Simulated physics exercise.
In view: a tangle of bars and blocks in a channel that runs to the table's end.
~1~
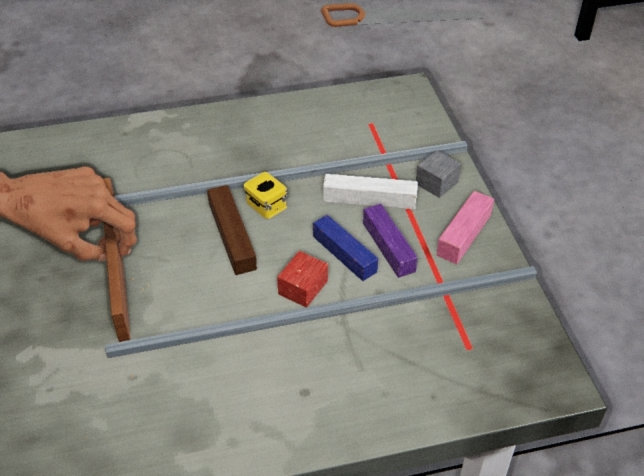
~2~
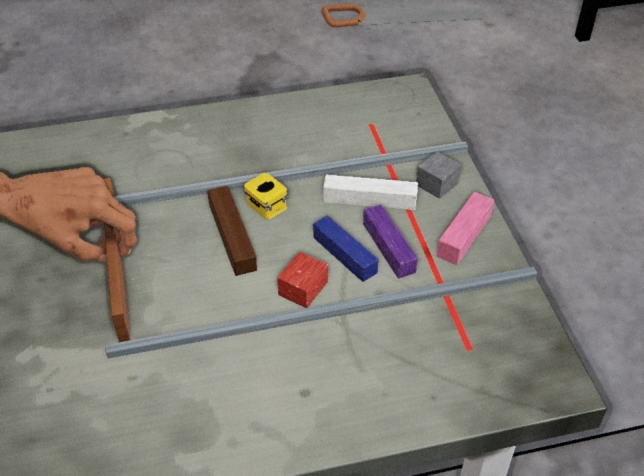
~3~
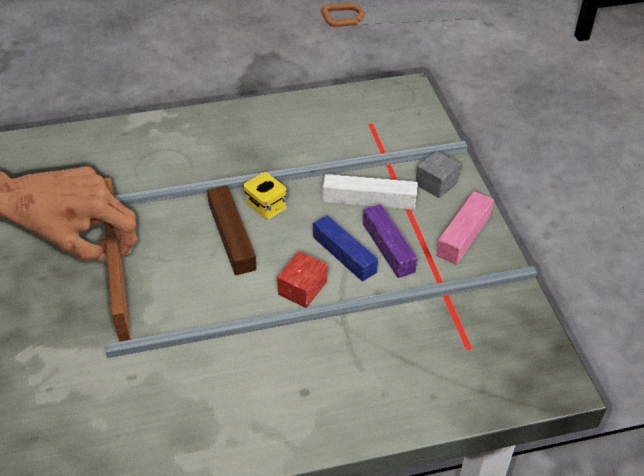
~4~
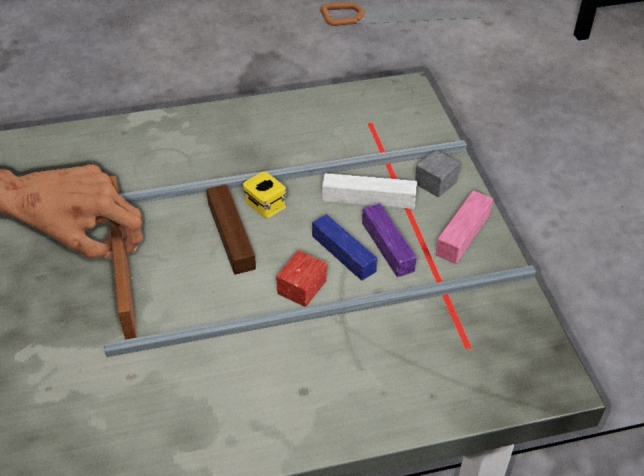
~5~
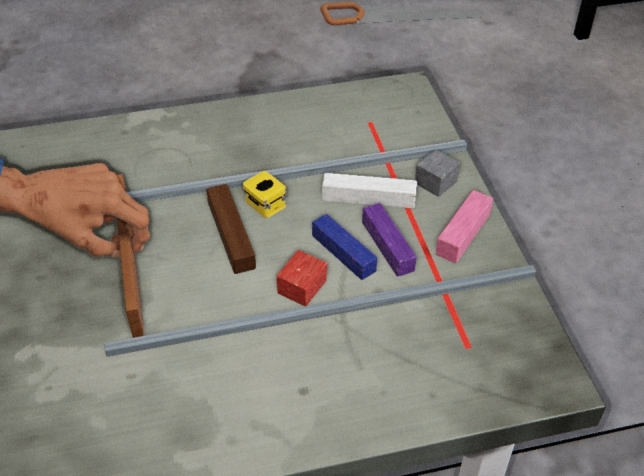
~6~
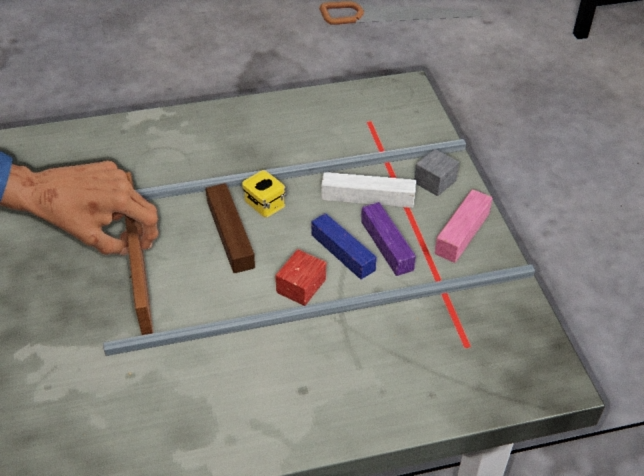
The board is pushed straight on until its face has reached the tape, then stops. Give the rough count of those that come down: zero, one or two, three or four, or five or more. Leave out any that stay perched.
In the end the number that fall off is one or two.
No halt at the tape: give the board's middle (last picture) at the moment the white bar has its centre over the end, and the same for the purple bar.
Its middle is around (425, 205) and around (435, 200).
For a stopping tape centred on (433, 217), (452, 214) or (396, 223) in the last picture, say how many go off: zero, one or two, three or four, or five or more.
Taking them in turn, 3 or 4; 3 or 4; 1 or 2.
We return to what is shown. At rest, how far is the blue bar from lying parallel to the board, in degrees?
Roughly 25° out of line.
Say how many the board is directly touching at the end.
It touches 2.
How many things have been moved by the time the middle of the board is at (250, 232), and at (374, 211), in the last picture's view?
First 2, then 8.
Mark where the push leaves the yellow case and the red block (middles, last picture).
About (430, 169), and the other about (453, 247).
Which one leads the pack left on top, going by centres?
That is the grey block.
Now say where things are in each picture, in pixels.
The first picture shows pink bar (466, 227); grey block (438, 174); purple bar (389, 240); board (115, 257); tape (414, 222).
The second picture shows grey block (438, 175); board (115, 257).
The third picture shows purple bar (389, 240); red block (303, 279).
The fourth picture shows pink bar (465, 226); blue bar (344, 247).
The fifth picture shows grey block (437, 173); brown stick (231, 227).
The sixth picture shows pink bar (464, 225); grey block (436, 172); purple bar (388, 238); board (136, 251); tape (412, 220).
Early on, none off yet; pink bar at rest near (464, 225); grey block at rest near (436, 172); purple bar at rest near (388, 238).
A while later, none off yet; pink bar at rest near (465, 225); grey block at rest near (438, 172); purple bar travelled a little near (406, 232).
Finally, the number that fall off is one or two; lost, pink bar.
